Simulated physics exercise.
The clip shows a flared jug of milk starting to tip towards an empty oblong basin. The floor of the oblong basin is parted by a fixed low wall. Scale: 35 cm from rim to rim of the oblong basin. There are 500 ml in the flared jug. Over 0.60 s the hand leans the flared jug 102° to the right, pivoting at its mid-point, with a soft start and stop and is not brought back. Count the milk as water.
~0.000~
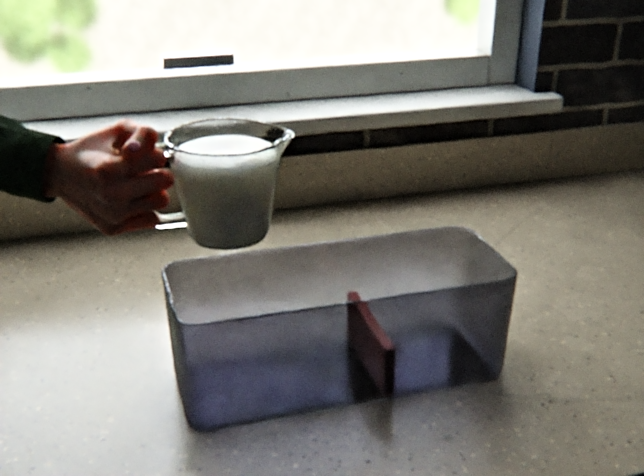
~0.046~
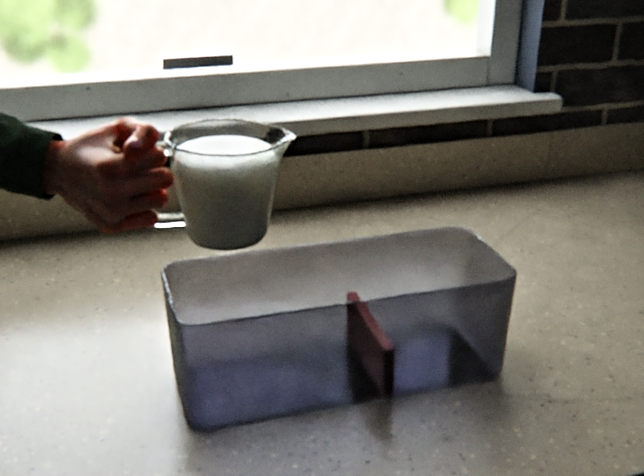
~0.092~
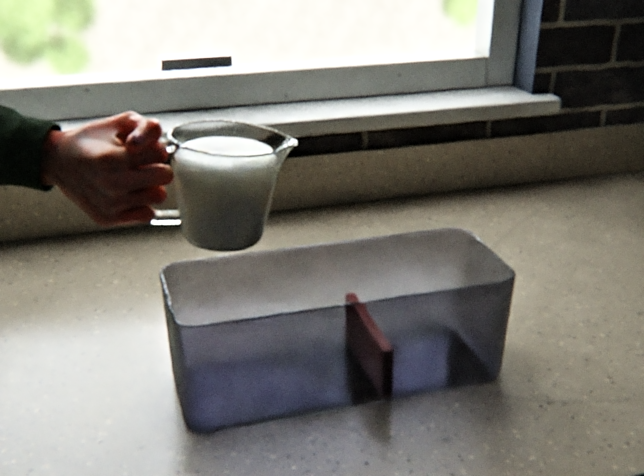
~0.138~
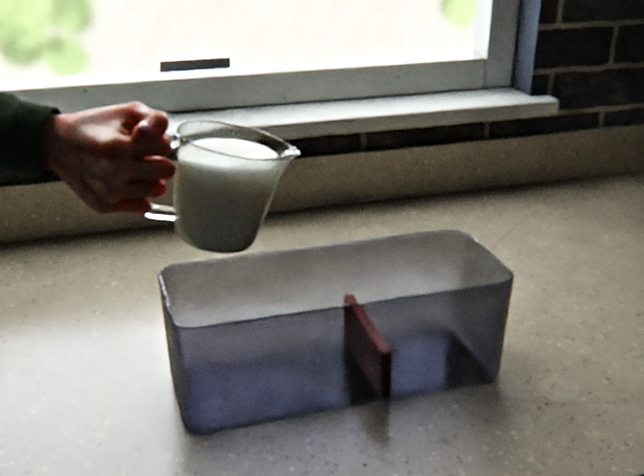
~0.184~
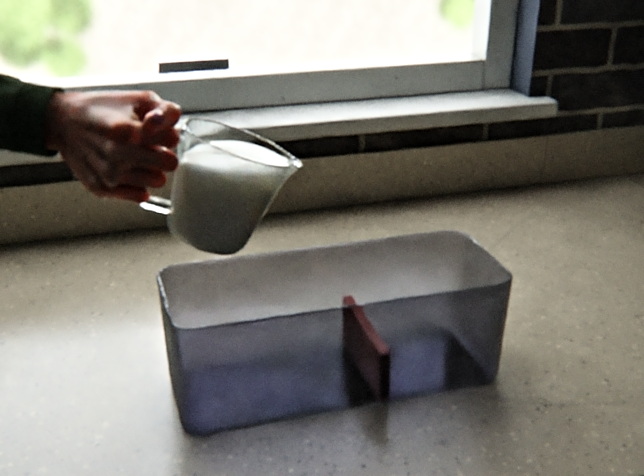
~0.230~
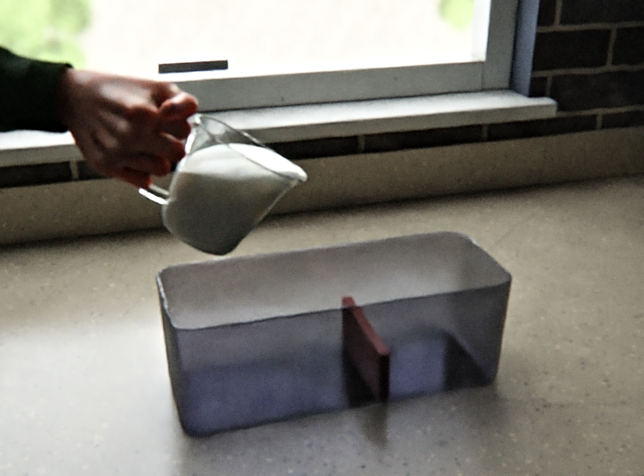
A hand in a dark green sleeve holds a clear glass jug of milk level, then leans it gradually to the right until the white surface reaches the lip. Below it sits an empty, greyish see-through oblong basin with a dark red divider standing right of its middle. The setting is a speckled beige countertop by a bright window and dark brick, seen from slightly above by a nearly still camera.
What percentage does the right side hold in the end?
About 5 per cent.
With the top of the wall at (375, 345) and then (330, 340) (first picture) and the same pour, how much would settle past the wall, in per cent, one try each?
First 10, then 75 per cent.
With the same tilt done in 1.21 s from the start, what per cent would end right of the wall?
Then about 10 per cent.
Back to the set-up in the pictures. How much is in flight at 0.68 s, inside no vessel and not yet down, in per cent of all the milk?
About 7 per cent.
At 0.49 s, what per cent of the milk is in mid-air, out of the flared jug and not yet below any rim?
Near 22 in a hundred.
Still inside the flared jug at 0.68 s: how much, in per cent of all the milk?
About 7 per cent.
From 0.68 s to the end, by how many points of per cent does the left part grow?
Near 10 in a hundred.
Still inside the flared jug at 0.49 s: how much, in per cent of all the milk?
Some 44 per cent.
Then, 0.49 s in, the tilt is 94° and 44 per cent is still to pour, 31 is left of the wall and 2 right of it.
Then, 0.68 s in, the tilt is 102° and 7 per cent is still to pour, 84 is left of the wall and 2 right of it.
Then, 0.88 s in, the tilt is 102° and 0 per cent is still to pour, 93 is left of the wall and 4 right of it.
Then, 1.10 s in, the tilt is 102° and 0 per cent is still to pour, 94 is left of the wall and 5 right of it.
Finally, 94 per cent lies left of the wall, 5 right of it and 1 outside.
